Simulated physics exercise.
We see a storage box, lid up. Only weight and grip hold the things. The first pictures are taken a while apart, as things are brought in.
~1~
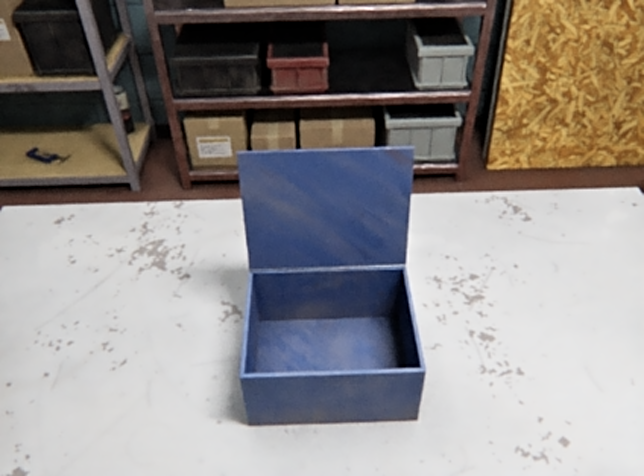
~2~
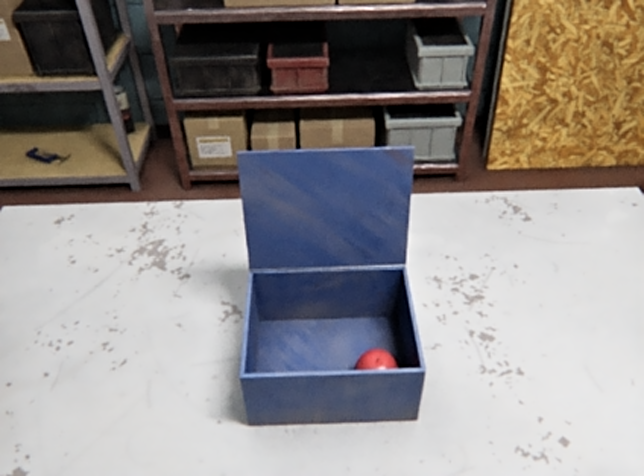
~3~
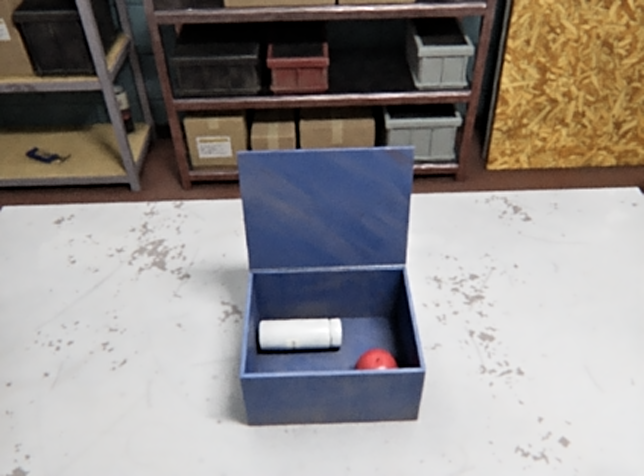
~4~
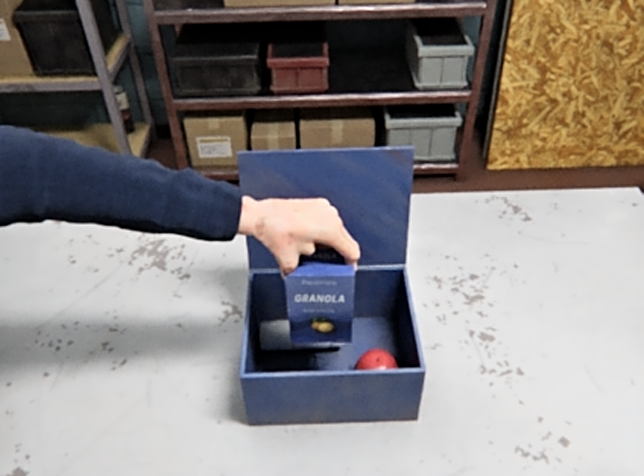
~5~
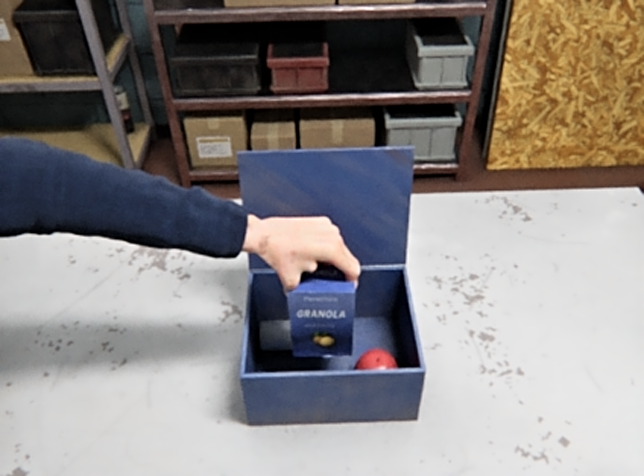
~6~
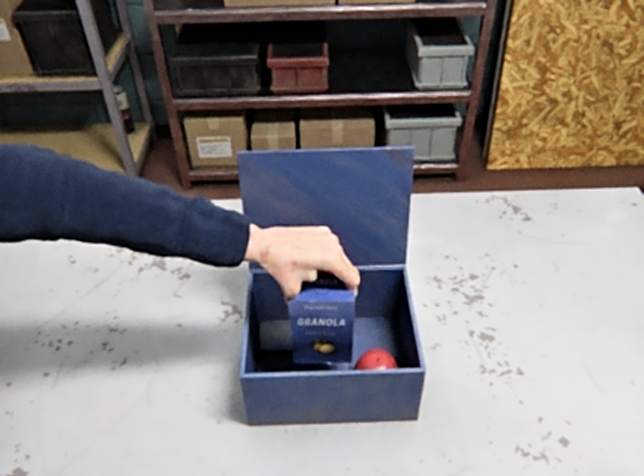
An open blue box on a white table was empty at first, then held a red ball and a white cylinder, before a hand from the left lowered a blue granola carton into it.
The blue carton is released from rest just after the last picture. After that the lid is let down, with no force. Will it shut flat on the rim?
Here the lid will not close.
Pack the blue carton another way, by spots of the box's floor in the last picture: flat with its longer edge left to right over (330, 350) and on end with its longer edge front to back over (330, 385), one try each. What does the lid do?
First, it shuts flat; second, it stays ajar.
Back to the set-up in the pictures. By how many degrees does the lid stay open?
About 12°.
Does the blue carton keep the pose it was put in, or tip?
The blue carton stays as placed.
Then, 1.30 s past the last view, lid 85° above the rim; blue carton displaced about its own width near (323, 351).
Then, 1.70 s past the last view, lid 48° above the rim; blue carton displaced about its own width near (323, 351).
Finally, lid 12° above the rim; moved from the start, blue carton; the other 2 still in place. Final places as the last picture's camera would see them, blue carton near (323, 351).
